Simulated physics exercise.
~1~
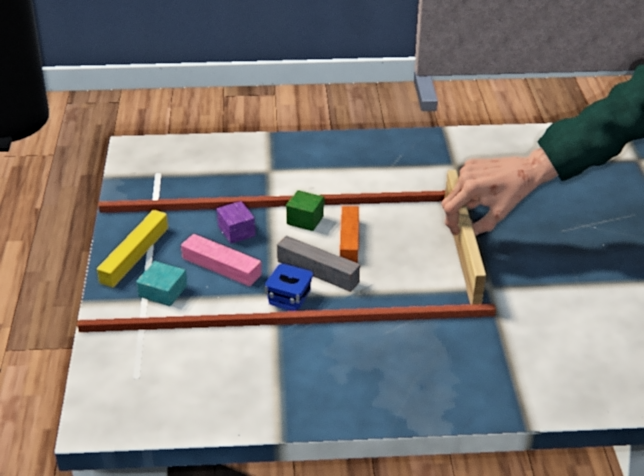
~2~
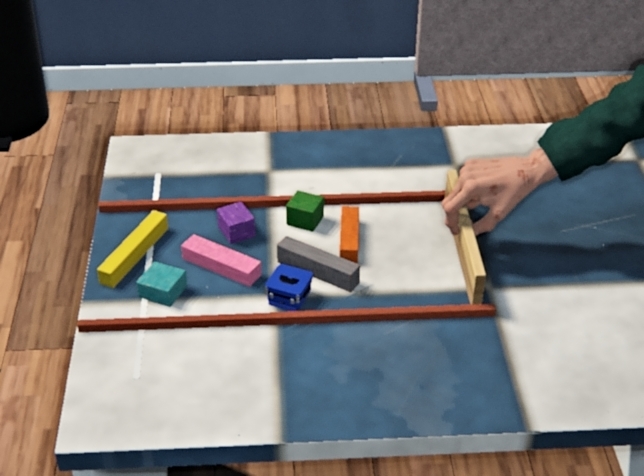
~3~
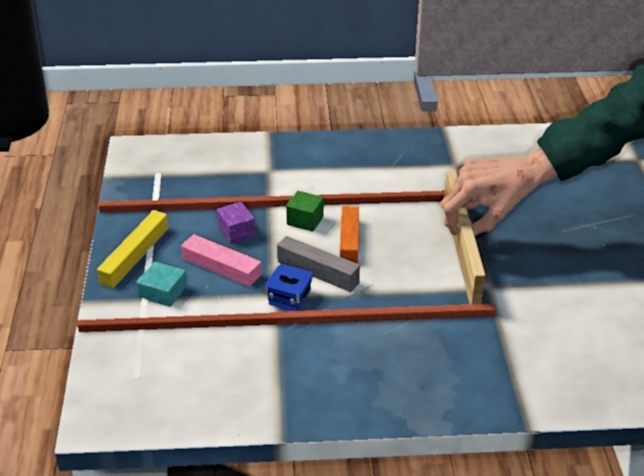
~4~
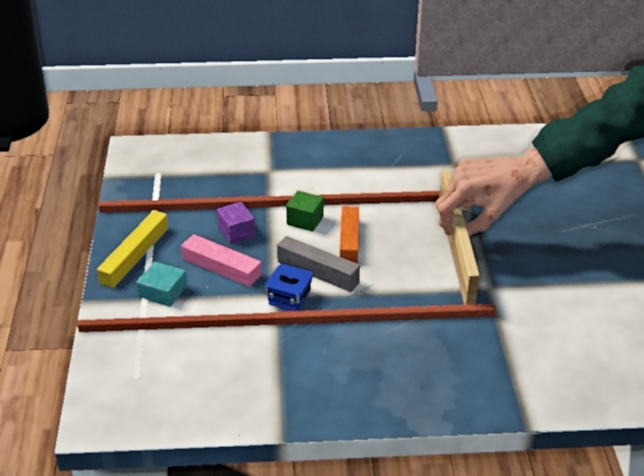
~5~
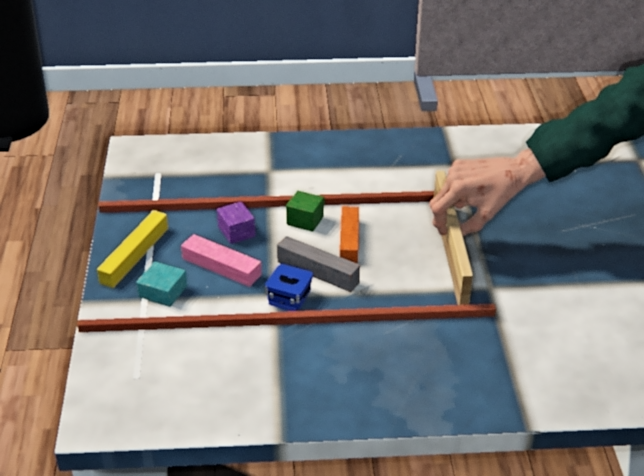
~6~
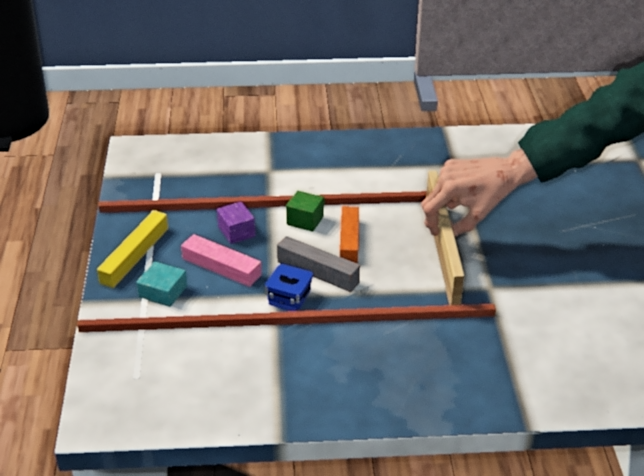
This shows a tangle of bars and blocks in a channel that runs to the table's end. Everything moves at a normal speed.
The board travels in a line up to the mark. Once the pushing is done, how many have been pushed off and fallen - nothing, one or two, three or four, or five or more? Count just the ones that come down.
By then one or two have fallen.
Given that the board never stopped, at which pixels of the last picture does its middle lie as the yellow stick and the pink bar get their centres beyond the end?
Near (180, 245) in the first case, near (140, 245) in the other.
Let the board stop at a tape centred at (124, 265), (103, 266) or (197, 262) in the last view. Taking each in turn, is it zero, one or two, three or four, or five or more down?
In turn: Three to four; more than four; none at all.
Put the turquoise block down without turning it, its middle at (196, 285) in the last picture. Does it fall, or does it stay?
From that start it hangs on.
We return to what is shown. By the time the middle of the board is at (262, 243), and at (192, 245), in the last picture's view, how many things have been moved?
In order, the tallies are 6 and 8.
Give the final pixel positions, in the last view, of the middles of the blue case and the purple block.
Listed in order, first is (124, 304) and the other is (93, 229).
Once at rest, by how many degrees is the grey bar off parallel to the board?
Angle: Around 30°.
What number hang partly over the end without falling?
Number: 3.
Soon after, none off yet; yellow stick at rest near (134, 248); turquoise block at rest near (162, 284); pink bar at rest near (221, 260).
By the end, the number that fall off is one or two; fallen, yellow stick.
